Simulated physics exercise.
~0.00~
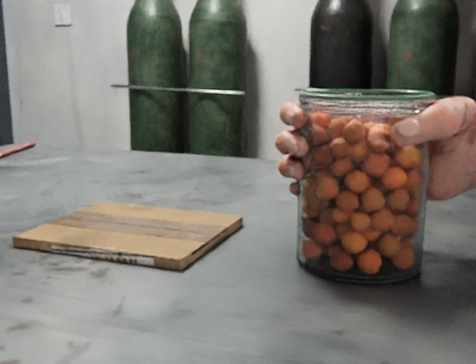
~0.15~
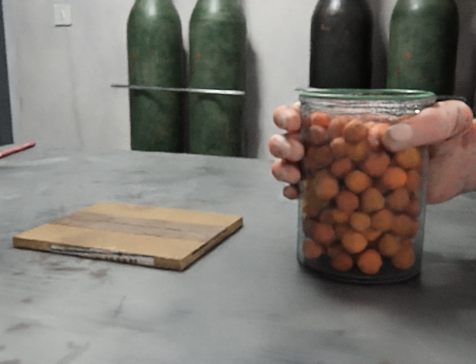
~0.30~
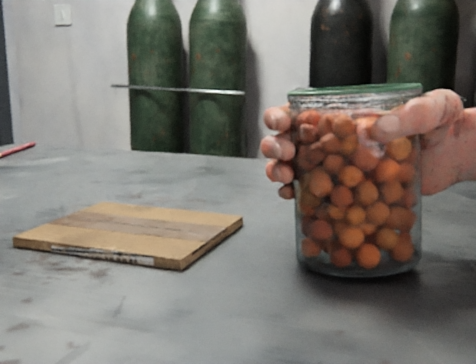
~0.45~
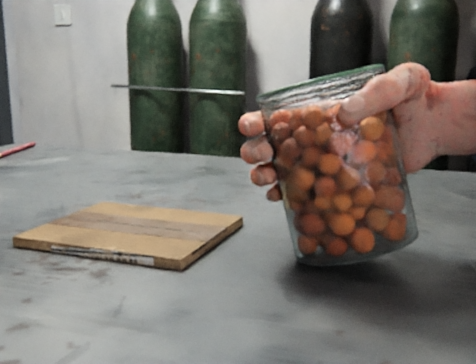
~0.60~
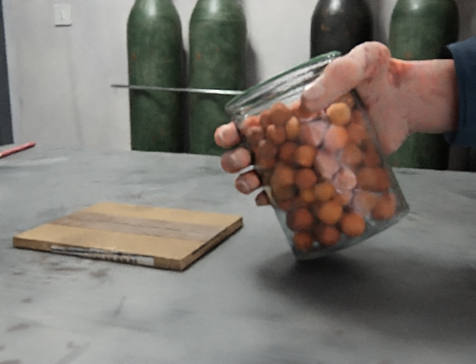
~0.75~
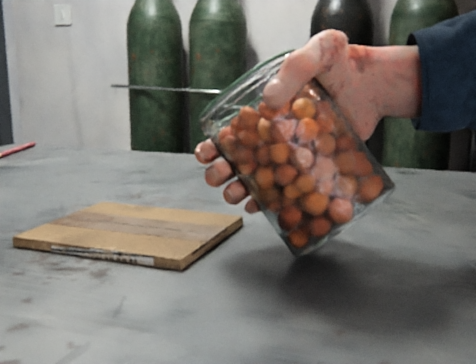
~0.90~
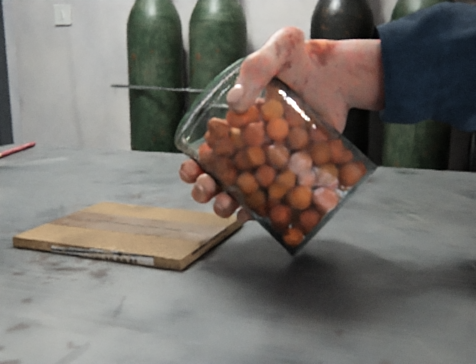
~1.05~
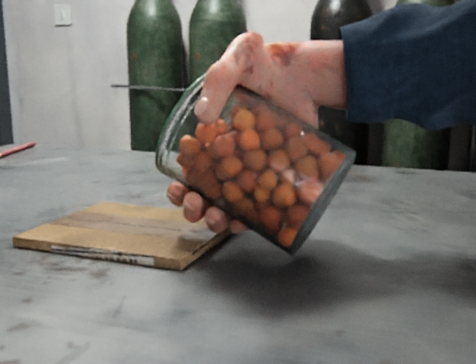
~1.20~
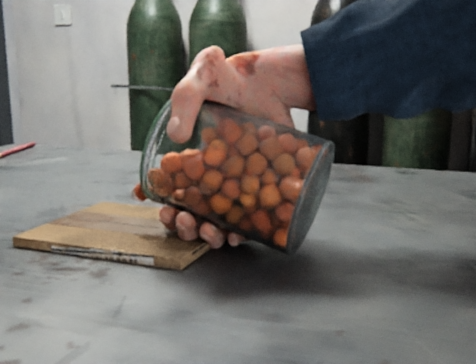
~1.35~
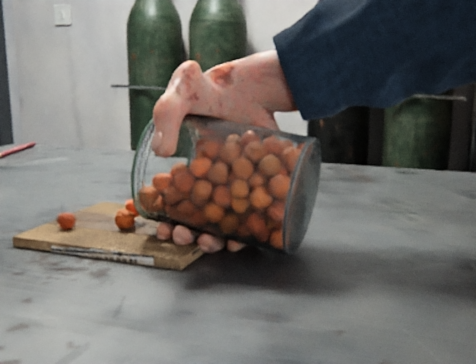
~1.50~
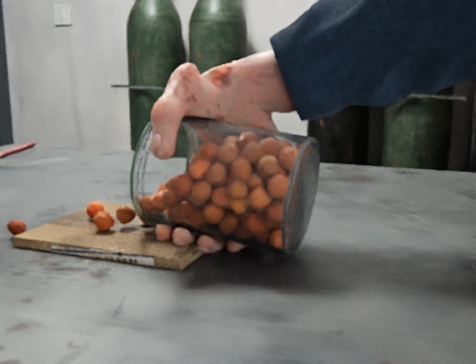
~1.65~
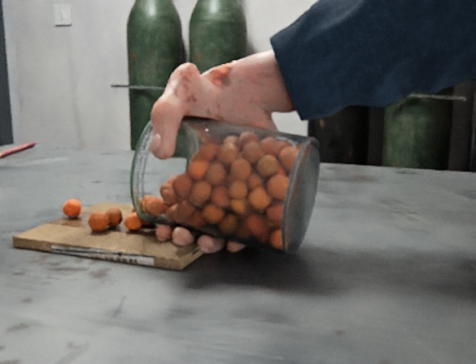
A hand lifted a clear glass jar packed with small round orange balls and tipped it steadily to the left until it lay nearly flat against a thin brown box, and a few balls tumbled out while most stayed inside.
